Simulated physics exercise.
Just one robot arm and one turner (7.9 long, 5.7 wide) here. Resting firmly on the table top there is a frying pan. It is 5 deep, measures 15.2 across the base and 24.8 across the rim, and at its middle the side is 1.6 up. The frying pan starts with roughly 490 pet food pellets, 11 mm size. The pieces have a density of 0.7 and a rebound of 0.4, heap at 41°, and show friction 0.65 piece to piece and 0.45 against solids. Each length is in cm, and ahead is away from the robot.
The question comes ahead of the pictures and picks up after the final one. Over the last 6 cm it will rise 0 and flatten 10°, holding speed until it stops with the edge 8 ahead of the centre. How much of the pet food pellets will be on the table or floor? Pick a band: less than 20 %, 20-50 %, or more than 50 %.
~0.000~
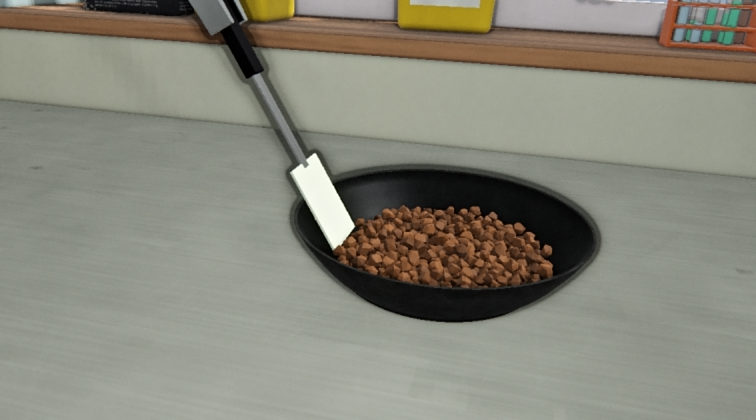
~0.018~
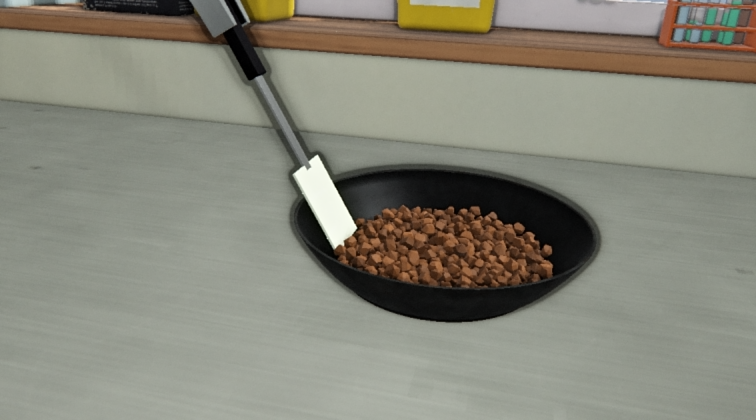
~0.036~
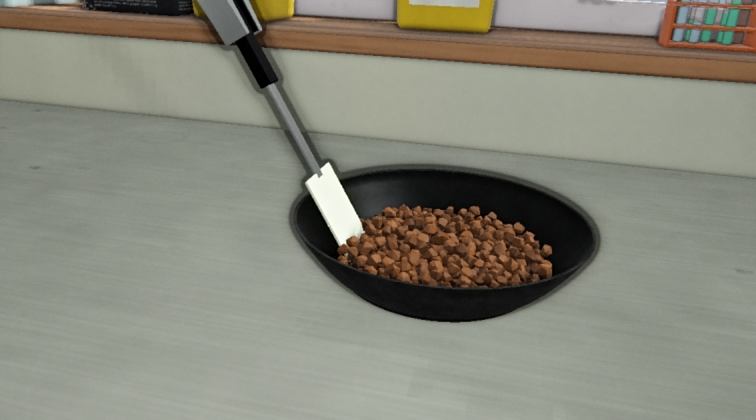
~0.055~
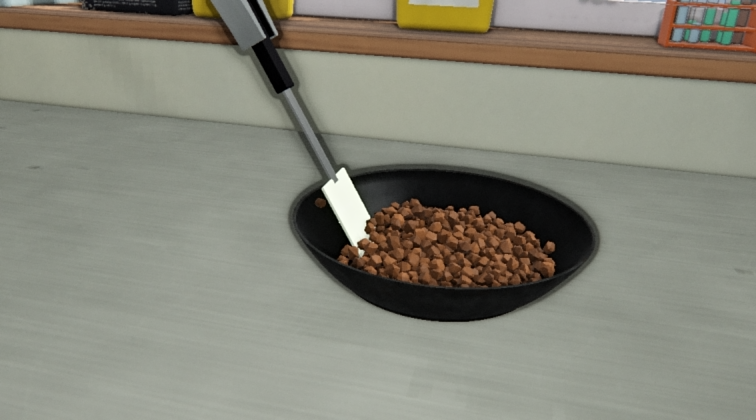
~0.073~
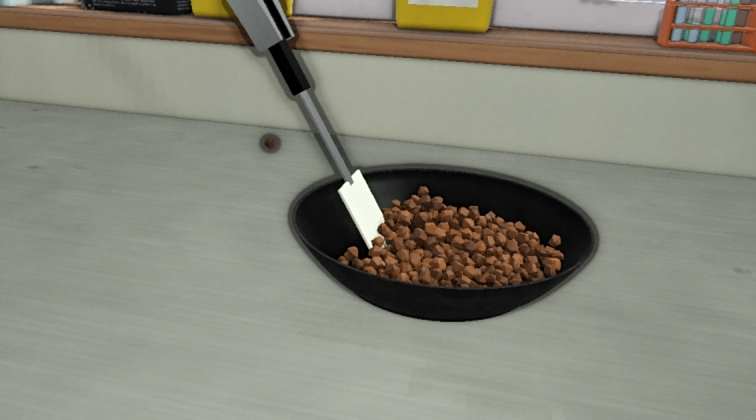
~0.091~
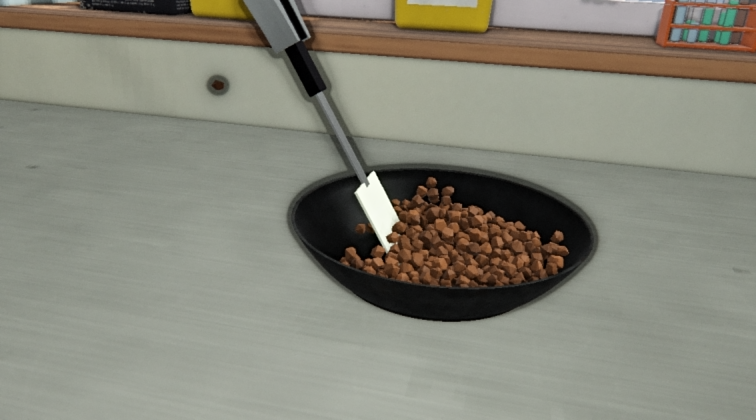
It falls in the band less than 20 %.
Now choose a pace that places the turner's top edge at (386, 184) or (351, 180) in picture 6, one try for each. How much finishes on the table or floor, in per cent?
Respectively, around 15 and 10 per cent.
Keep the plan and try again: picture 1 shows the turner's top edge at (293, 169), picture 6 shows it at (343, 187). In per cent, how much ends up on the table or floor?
Off the vessel, on the table or floor: Some 5 percent.
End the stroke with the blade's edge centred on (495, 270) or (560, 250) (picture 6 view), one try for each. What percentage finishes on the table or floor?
About 0 and 30 per cent.
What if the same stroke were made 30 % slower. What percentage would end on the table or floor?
Around 5 per cent would finish on the table or floor.
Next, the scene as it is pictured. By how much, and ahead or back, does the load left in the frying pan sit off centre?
It rests close to 3.5 centimetres ahead of centre.
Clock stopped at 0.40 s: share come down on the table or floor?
Around 10 %.
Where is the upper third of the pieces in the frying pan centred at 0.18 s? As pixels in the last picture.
I'd put it close to (515, 236).
After 0.14 s, sloping 60°, highest piece 25 above the table; 489 in the frying pan, 1 on the blade or in flight.
After 0.18 s, sloping 56°, highest piece 33 above the table; 489 in the frying pan, 1 on the blade or in flight.
After 0.40 s, sloping 50°, highest piece 45 above the table; 438 in the frying pan, 49 on the table or floor, 3 on the blade or in flight.
After 1.45 s, sloping 50°, highest piece 6 above the table; 437 in the frying pan, 53 on the table or floor.
In the end, 437 in the frying pan, 53 on the table or floor. That is 11 % on the table or floor.
